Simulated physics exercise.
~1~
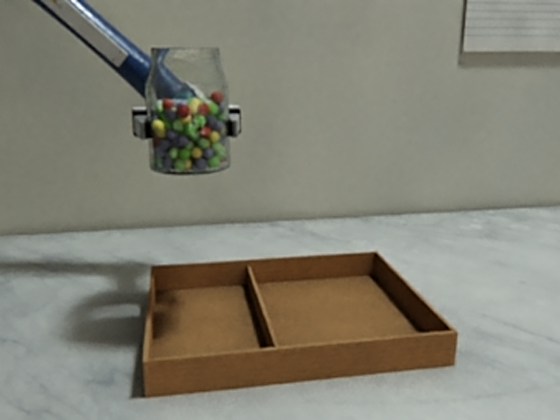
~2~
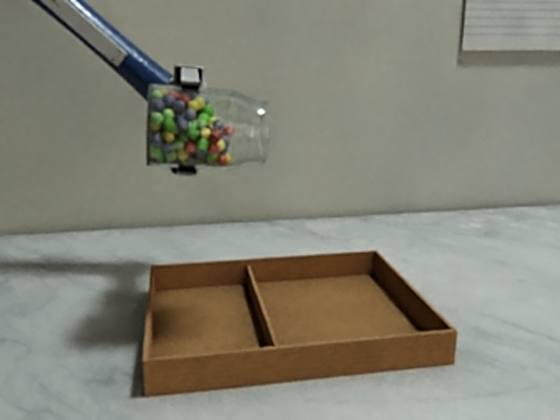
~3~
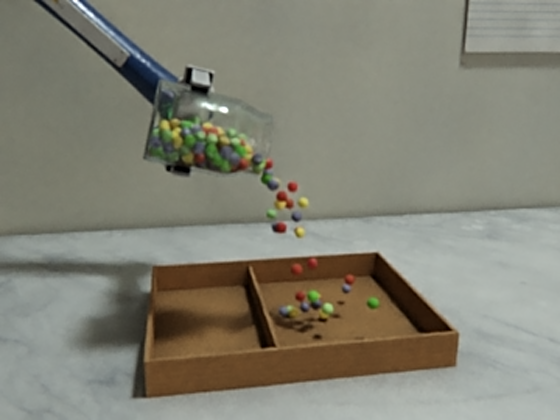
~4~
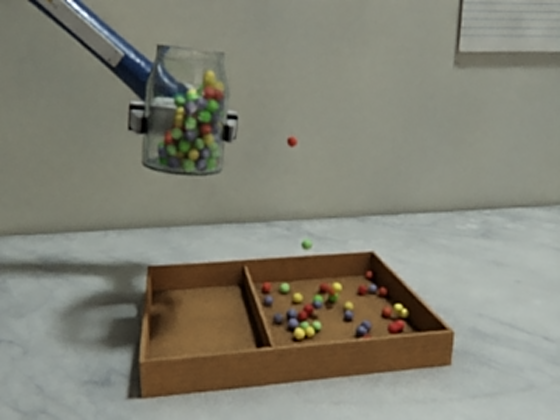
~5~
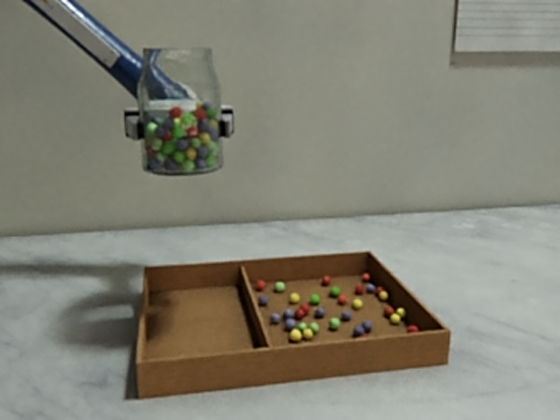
On a grey marbled surface against a plain pale wall, a blue mechanical arm holds a clear jar partly filled with colourful round sweets above a brown tray divided into two parts. The arm tips the jar to the right until it lies on its side, and the sweets slide along it. Tilting slightly further, it lets a stream of them tumble into the larger right-hand part. The jar then swings back upright as a last few pieces fall. Finally, many sweets lie scattered in the right part, the left stays empty, and most remain in the jar.
